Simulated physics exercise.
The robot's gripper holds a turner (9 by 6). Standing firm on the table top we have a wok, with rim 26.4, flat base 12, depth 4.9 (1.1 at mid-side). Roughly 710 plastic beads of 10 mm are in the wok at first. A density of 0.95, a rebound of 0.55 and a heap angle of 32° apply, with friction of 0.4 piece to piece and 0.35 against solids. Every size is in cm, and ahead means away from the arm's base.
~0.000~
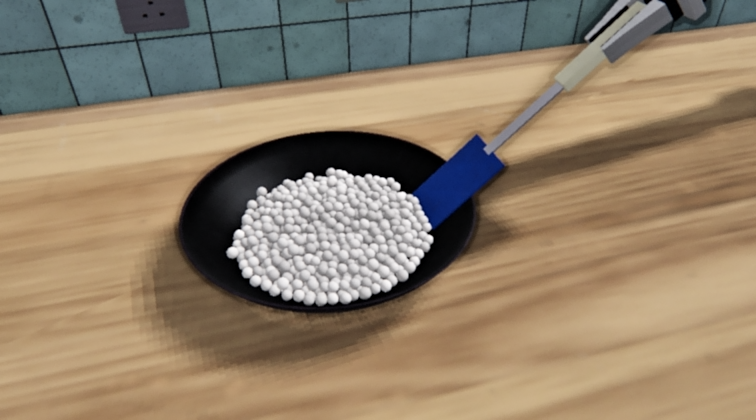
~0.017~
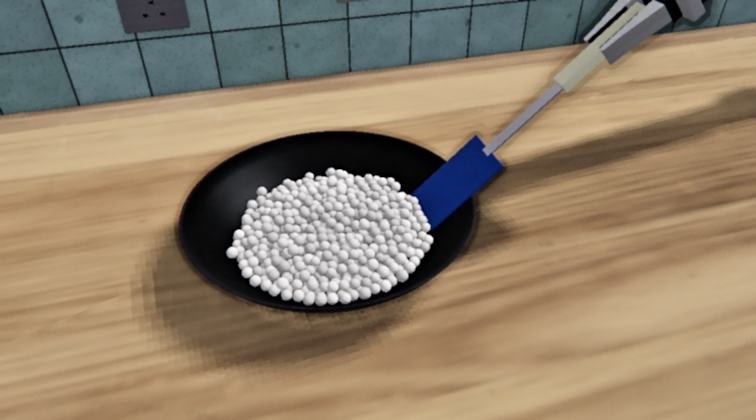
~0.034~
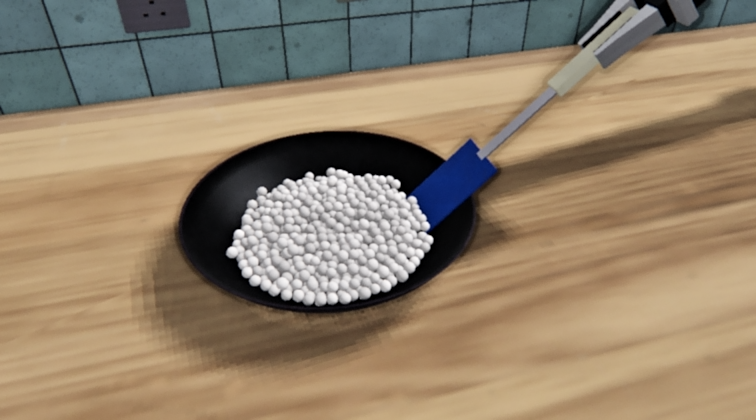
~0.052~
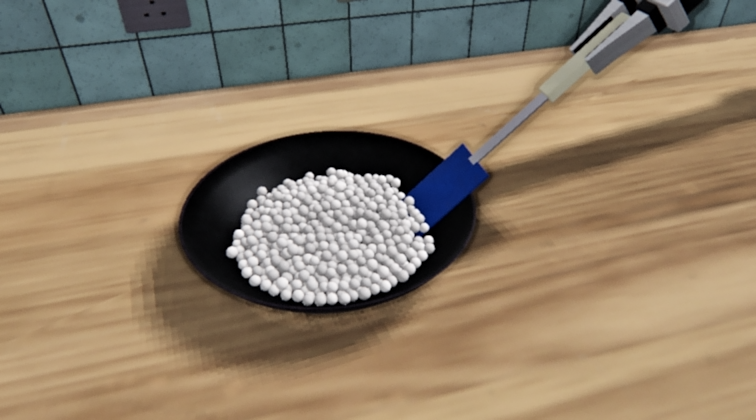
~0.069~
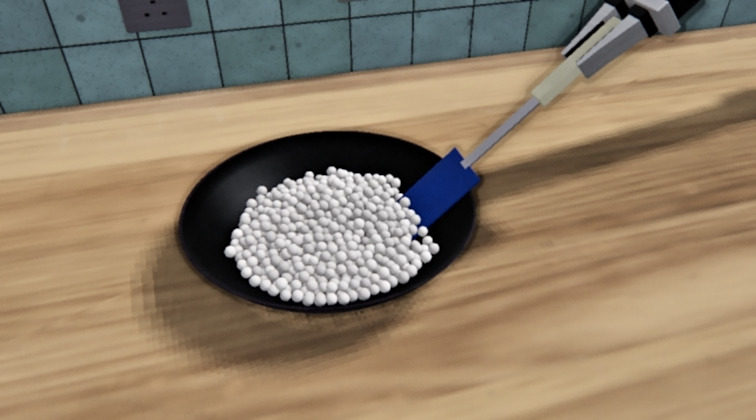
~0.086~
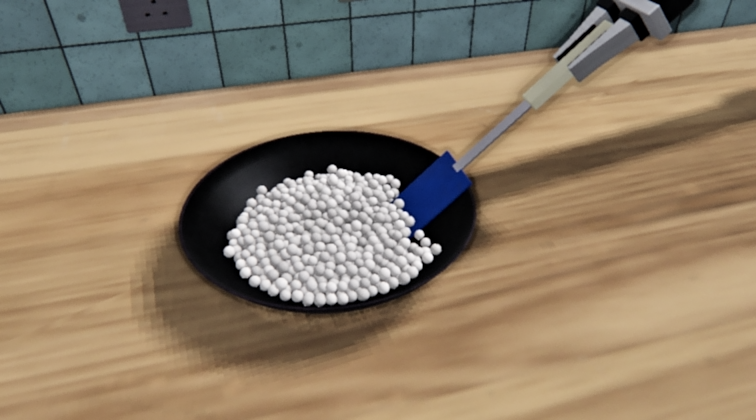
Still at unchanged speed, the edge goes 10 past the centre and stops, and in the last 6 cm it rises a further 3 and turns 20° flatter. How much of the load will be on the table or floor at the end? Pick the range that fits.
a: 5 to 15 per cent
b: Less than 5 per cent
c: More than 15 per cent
(a) 5 to 15 per cent.
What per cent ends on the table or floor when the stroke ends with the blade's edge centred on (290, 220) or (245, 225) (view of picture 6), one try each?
About 0 and 0 per cent.
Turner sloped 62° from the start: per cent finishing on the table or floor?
Somewhere around 10 per cent would end on the table or floor.
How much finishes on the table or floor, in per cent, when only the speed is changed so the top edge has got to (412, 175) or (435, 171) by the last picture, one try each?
Try one roughly 25 per cent; try two roughly 20 per cent.
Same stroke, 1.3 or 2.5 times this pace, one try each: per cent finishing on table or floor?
I'd say near 15 and then near 30 per cent.
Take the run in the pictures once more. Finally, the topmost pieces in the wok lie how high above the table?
Top of the heap: Roughly 5.5 cm above the table top.
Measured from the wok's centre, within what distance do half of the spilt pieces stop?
Estimate: Near 22 cm.
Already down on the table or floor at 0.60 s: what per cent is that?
Some 10 per cent of the load.
By 0.21 s, sloping 42°, highest piece 4 above the table; 712 in the wok.
By 0.34 s, sloping 35°, highest piece 6 above the table; 712 in the wok.
By 0.60 s, sloping 22°, highest piece 6 above the table; 640 in the wok, 68 on the table or floor, 4 on the blade or in flight.
By 1.65 s, sloping 22°, highest piece 5 above the table; 639 in the wok, 73 on the table or floor.
Final count, 639 in the wok, 73 on the table or floor. That is 10 % on the table or floor.
